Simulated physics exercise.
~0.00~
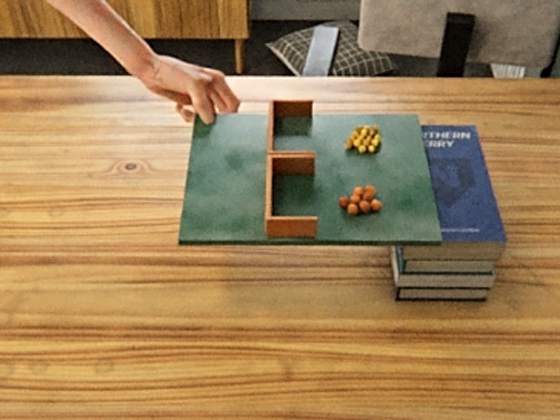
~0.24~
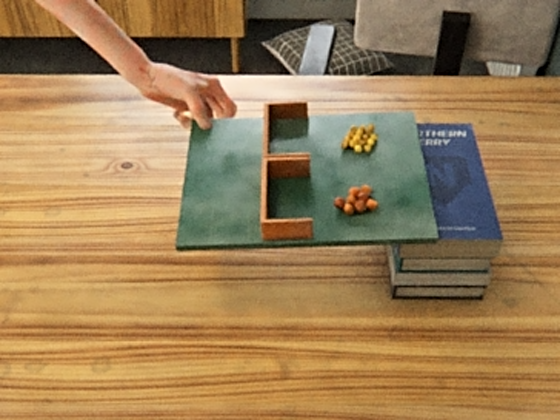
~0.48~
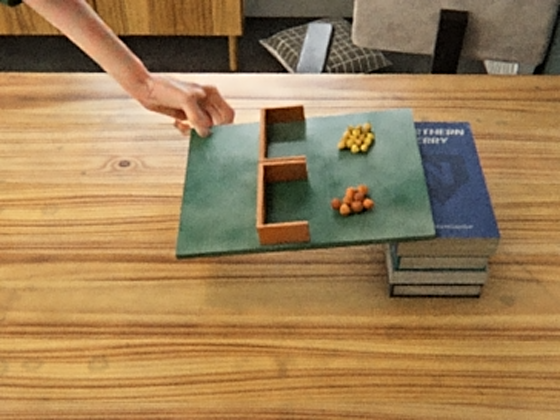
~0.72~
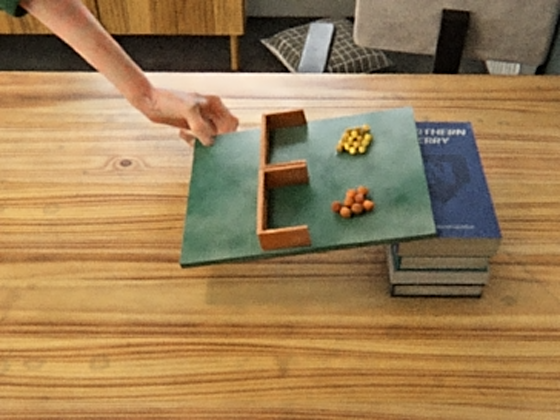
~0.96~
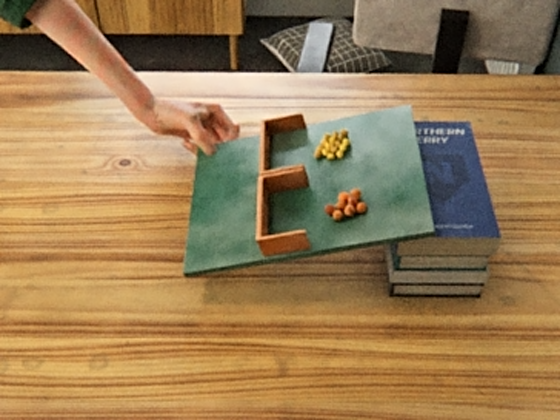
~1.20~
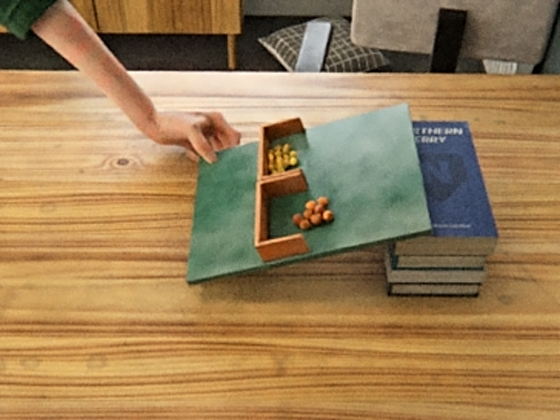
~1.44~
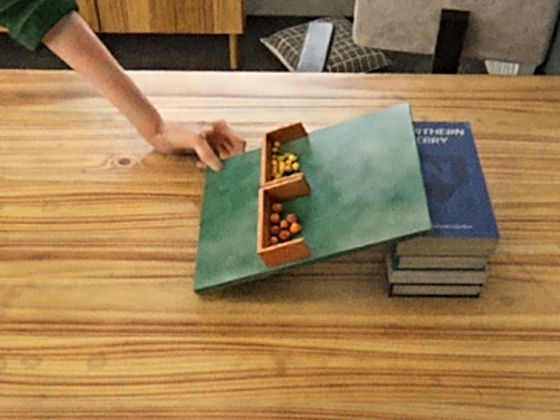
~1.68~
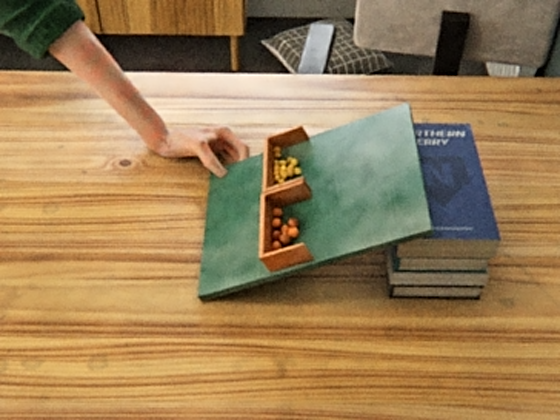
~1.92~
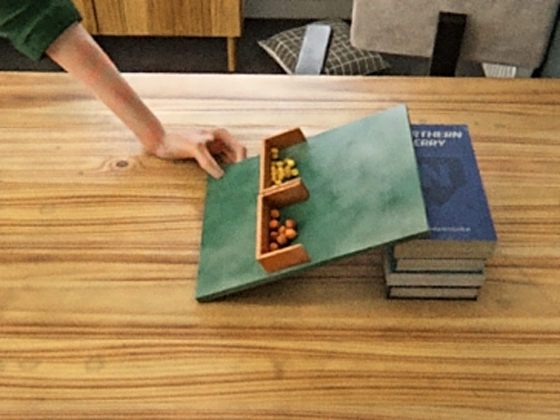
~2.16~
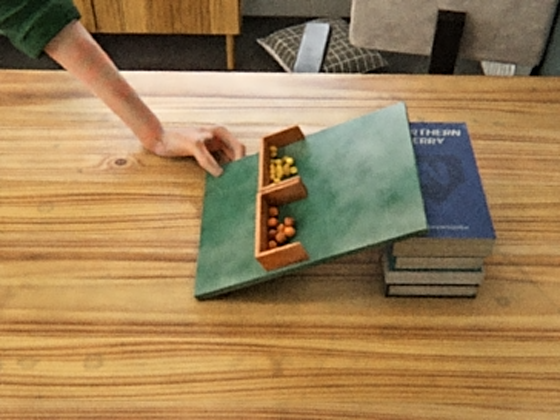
On a wooden table, a hand lowering one end of a green board, yellow and orange pieces sliding left and stopping against barriers.
